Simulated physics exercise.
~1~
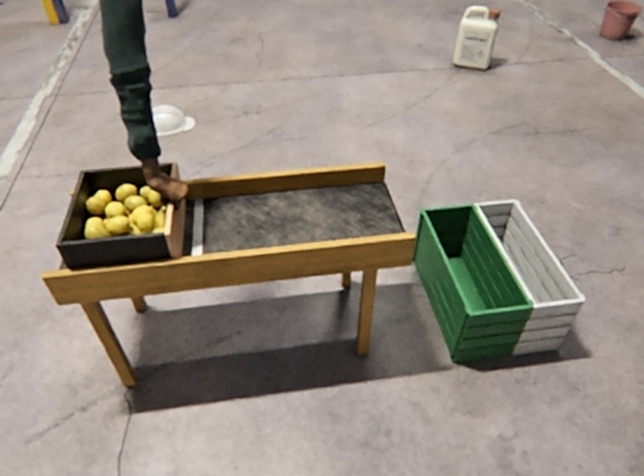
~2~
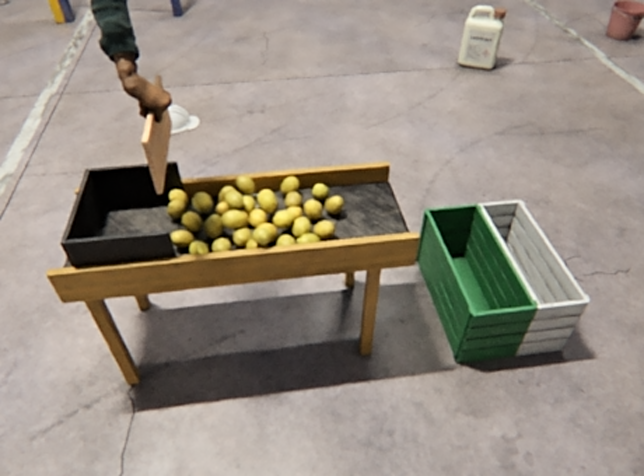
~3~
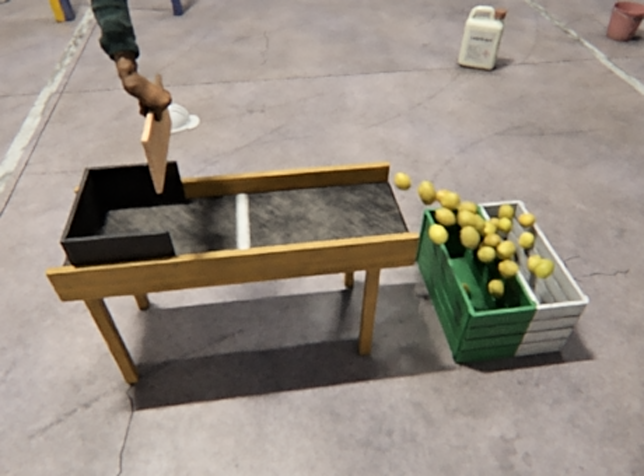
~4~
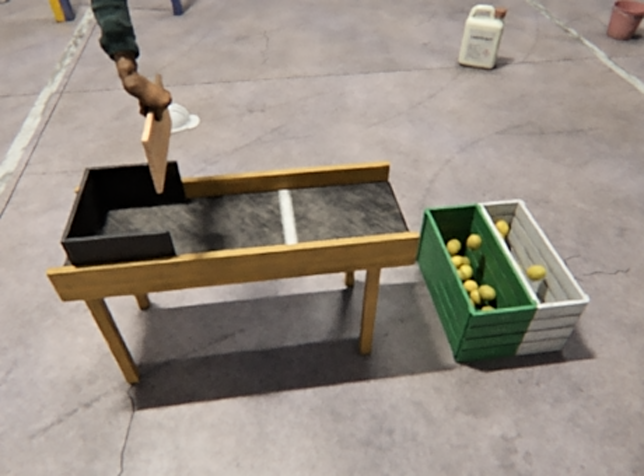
At first, a dark-sleeved hand holds a wooden gate against a black pen full of yellow lemons at the left end of a low conveyor, with a green box and a white tote standing beyond its right end. The hand lifts the gate, and the lemons spread out along the dark belt, travelling right. They then fly off the far end in a loose cluster, dropping towards the two containers while a pale stripe shows on the emptied belt. Finally, the lemons settle in both, more of them in the green box than in the white tote.
